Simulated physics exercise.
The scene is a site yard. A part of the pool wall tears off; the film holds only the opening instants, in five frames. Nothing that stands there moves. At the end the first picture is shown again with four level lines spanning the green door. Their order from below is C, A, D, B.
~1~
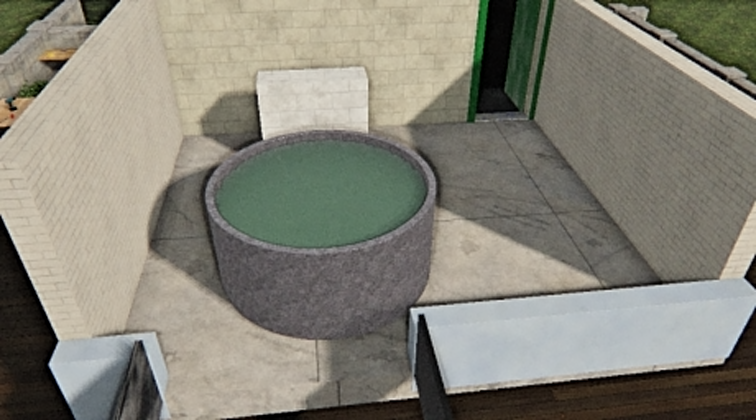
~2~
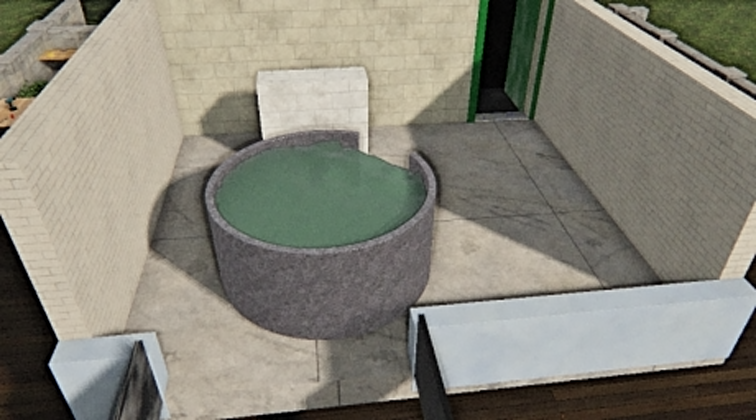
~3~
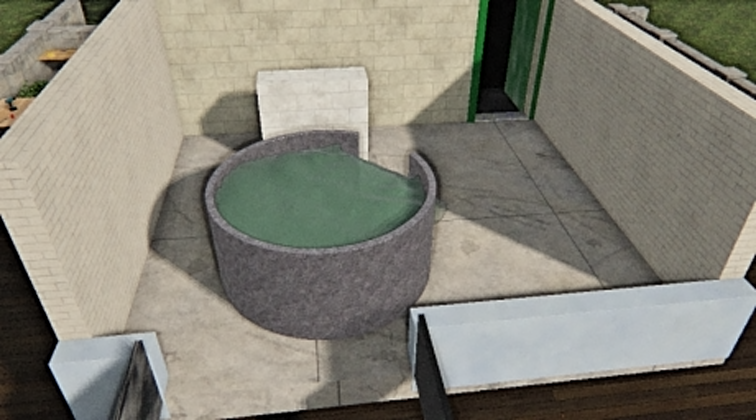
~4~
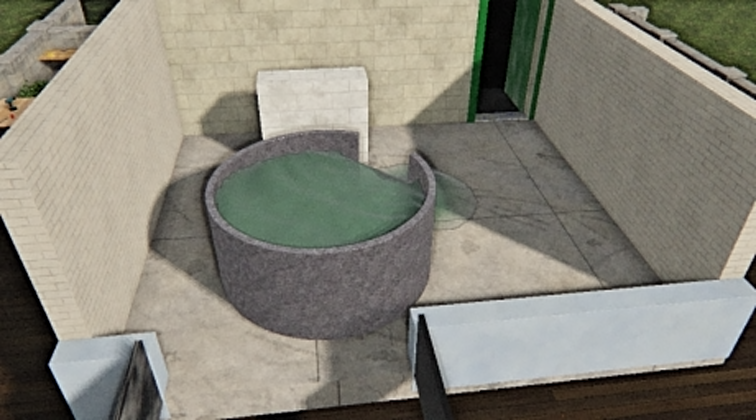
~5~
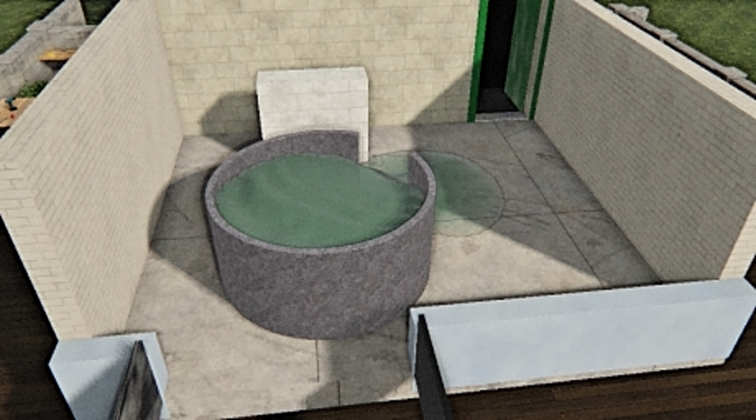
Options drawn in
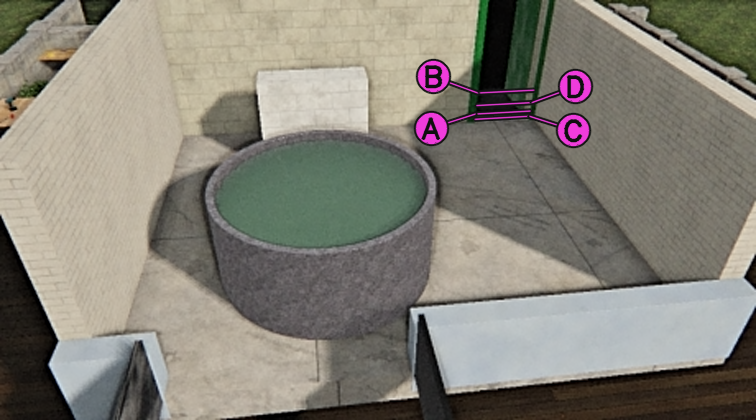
We see a round stone pool of green water in a walled yard; a gap appears in its back right side, and the water dips there, pours through and spreads in a thin sheet across the paved ground.
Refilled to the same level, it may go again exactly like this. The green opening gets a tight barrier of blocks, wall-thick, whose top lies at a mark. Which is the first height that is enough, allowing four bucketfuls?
Go for B.
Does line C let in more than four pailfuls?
Yes, that goes wrong.
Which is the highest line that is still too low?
The answer is D.
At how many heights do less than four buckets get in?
One.
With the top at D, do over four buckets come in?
Yes, it does.
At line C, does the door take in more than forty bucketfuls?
Yes, clearly.
On the marked copy, A at (503, 112); B at (506, 91); C at (502, 117); D at (504, 104); from the bottom up C, A, D, B.
With A, dozens of bucketfuls pour in.
With B, a splash gets over, under a bucket.
With C, dozens of bucketfuls pour in.
With D, about 8 bucketfuls get in.
